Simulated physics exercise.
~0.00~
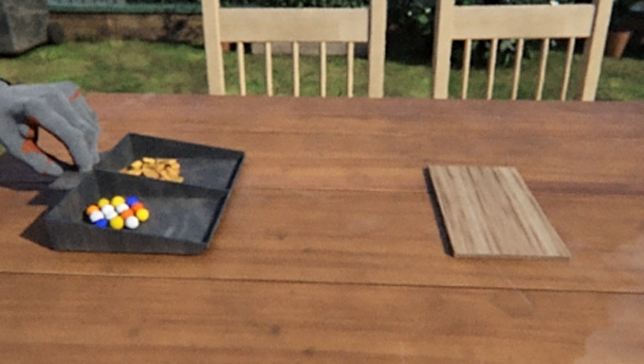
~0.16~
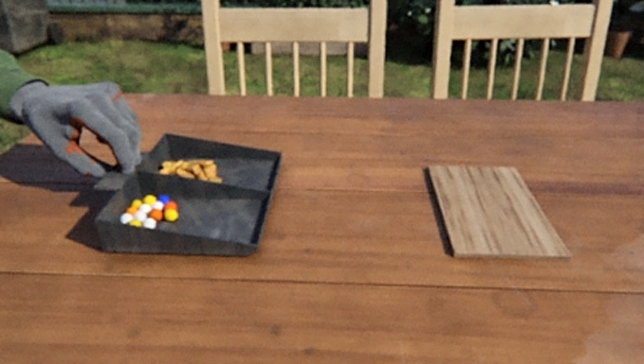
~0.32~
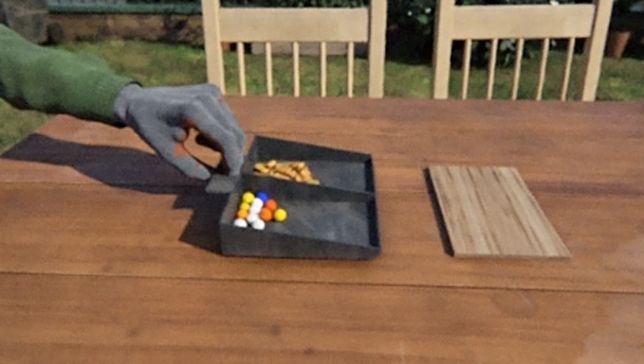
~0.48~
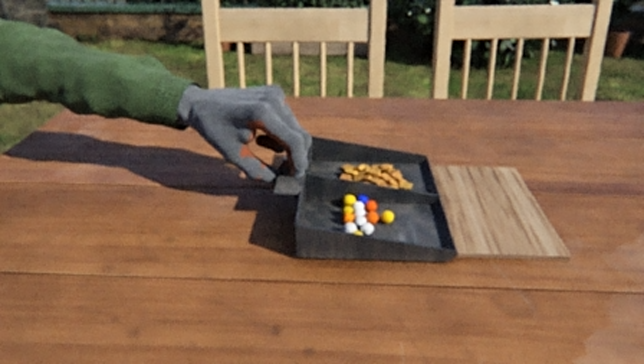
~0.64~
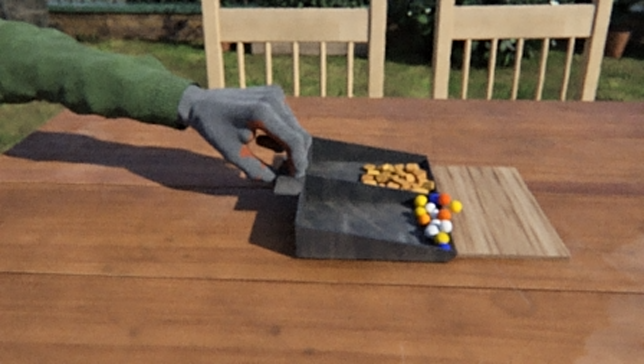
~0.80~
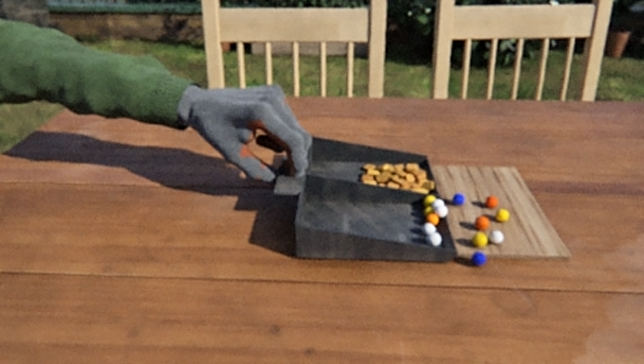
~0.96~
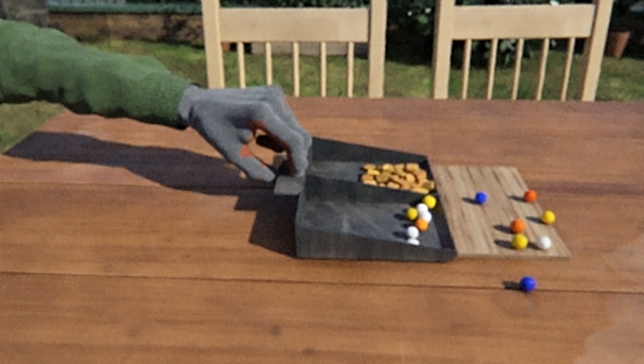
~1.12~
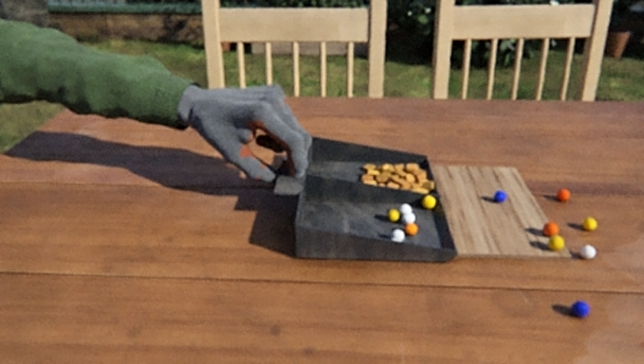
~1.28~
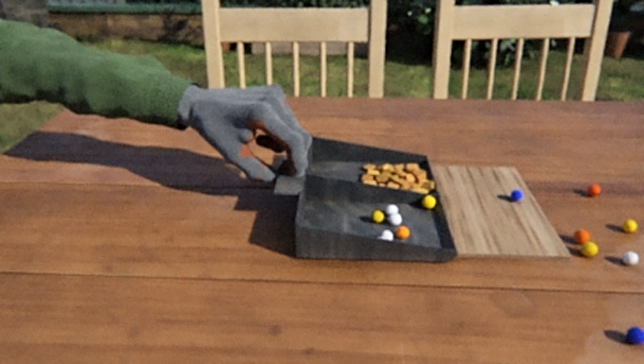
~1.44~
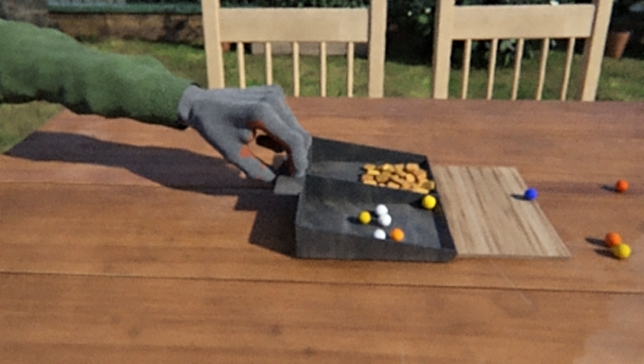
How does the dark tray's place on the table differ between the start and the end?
At the start the tray is on the left side of the table, well away from the wooden board. By the end it is farther right, near the middle, with its front edge up against the board.
A gloved hand pushes a tray against a board; some balls roll out, brown chunks stay.
